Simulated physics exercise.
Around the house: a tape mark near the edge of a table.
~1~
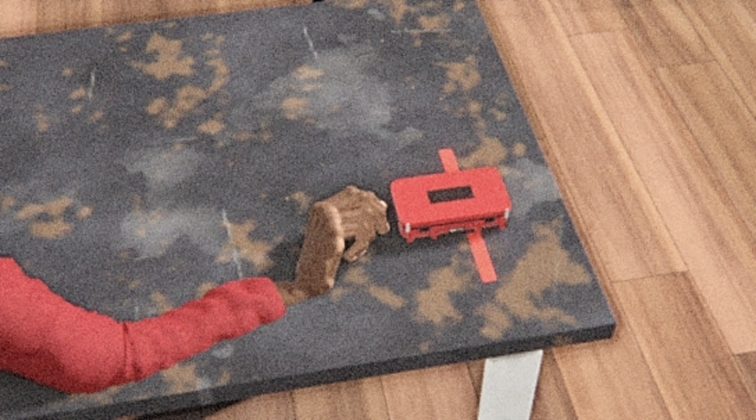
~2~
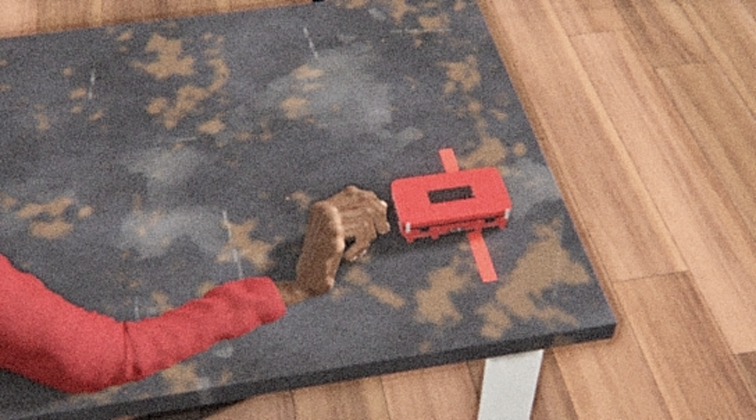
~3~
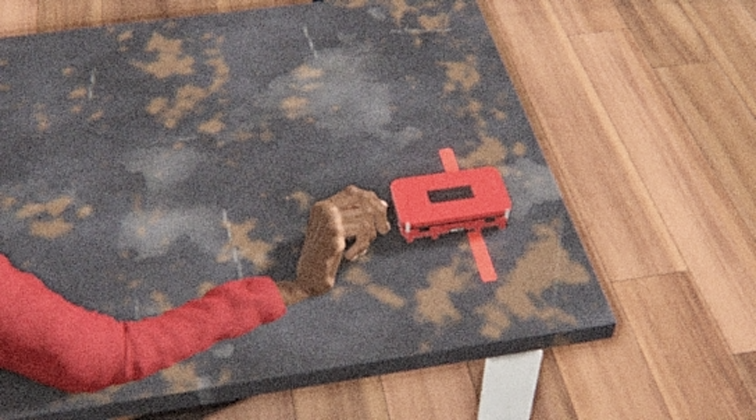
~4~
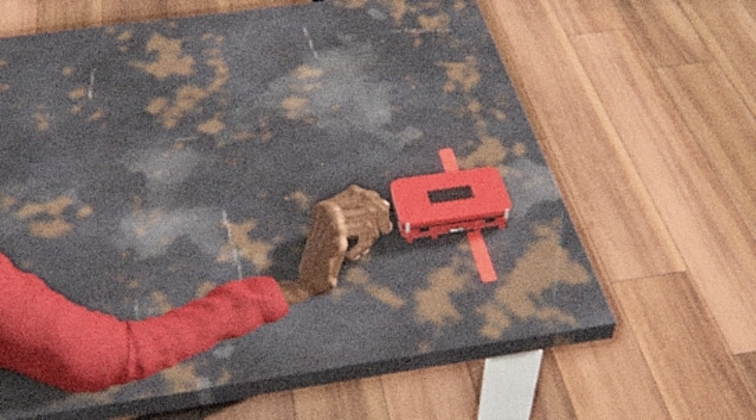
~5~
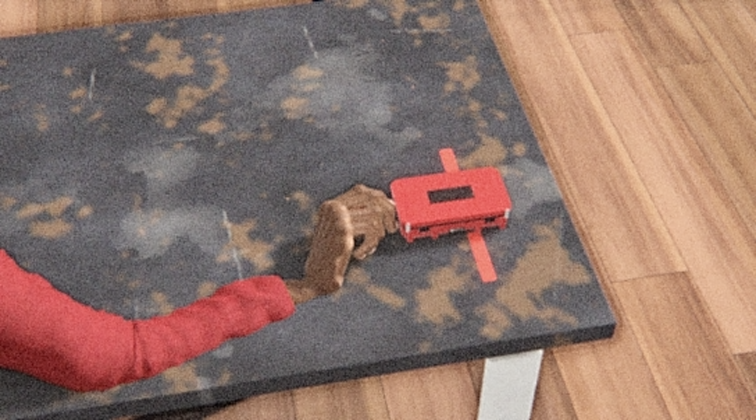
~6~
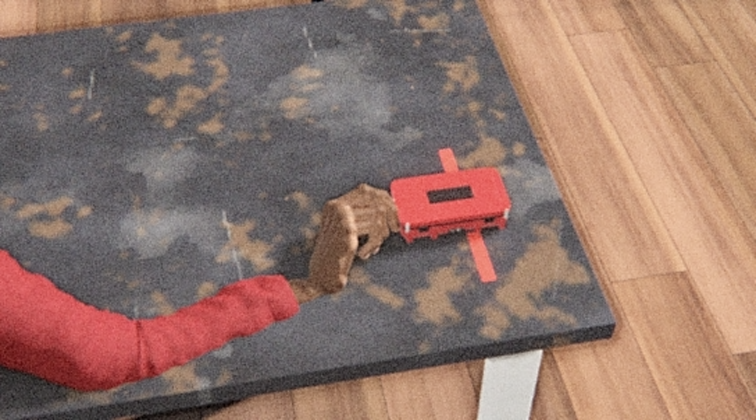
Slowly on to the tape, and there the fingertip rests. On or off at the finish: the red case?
In the end the red case stays on the table.
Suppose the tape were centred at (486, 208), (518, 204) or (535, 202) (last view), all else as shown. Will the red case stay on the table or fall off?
In turn it remains on top; drops to the floor; goes over the edge.
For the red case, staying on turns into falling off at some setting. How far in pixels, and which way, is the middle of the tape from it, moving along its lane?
Roughly 40 pixels right.
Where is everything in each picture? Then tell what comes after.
Red case (450, 205), in the first frame.
Red case (451, 204), in the second frame.
Red case (450, 204), in the third frame.
Red case (450, 204), in the fourth frame.
Red case (450, 204), in the fifth frame.
Red case (450, 204), in the sixth frame.
Then, 0.38 s past the last view, red case travelled a little near (473, 201).
Then, 0.86 s past the last view, red case travelled a little near (506, 196).
Then, 1.68 s past the last view, red case travelled about its own width near (526, 194).
Finally, the red case remains on top, near (526, 194).
